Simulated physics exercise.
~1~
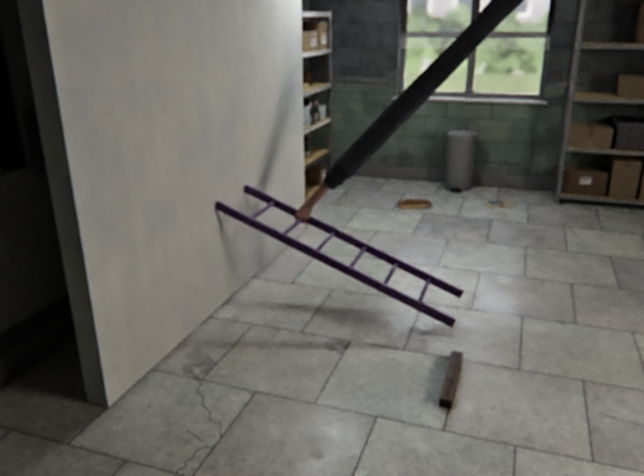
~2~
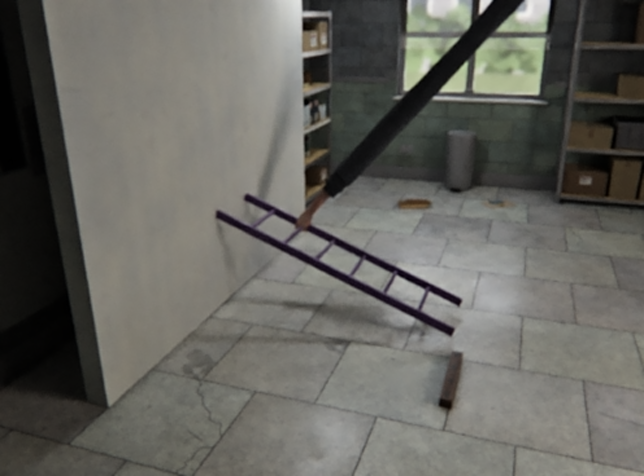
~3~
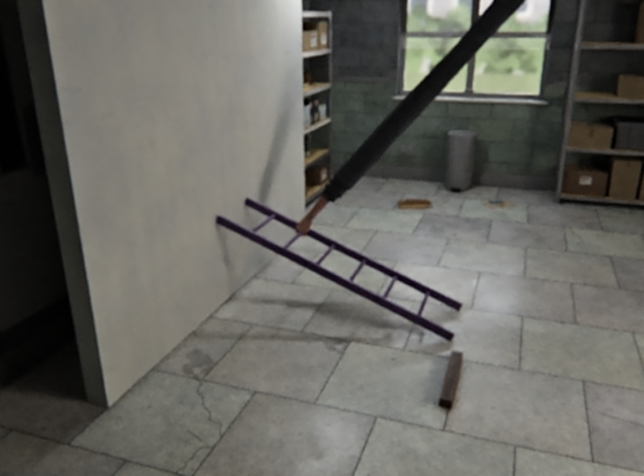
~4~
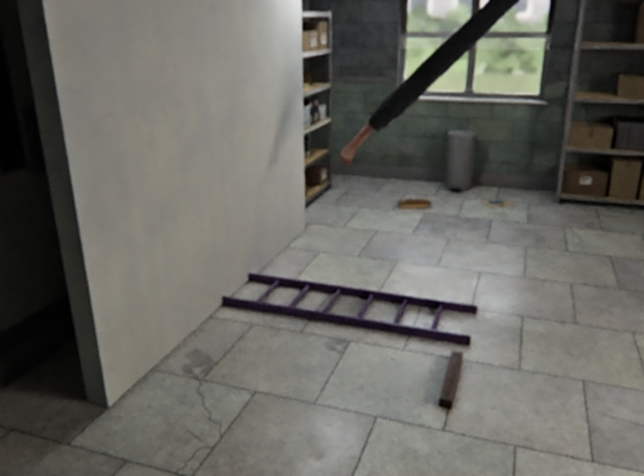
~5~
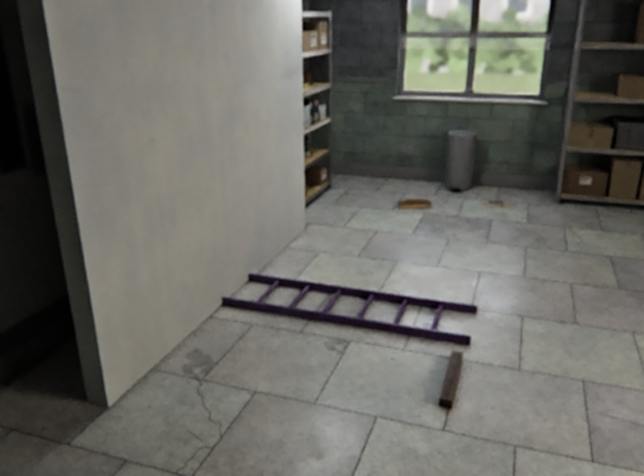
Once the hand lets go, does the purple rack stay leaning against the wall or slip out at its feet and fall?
It slips out at its feet and falls, ending up flat on the tiled floor next to the wall.
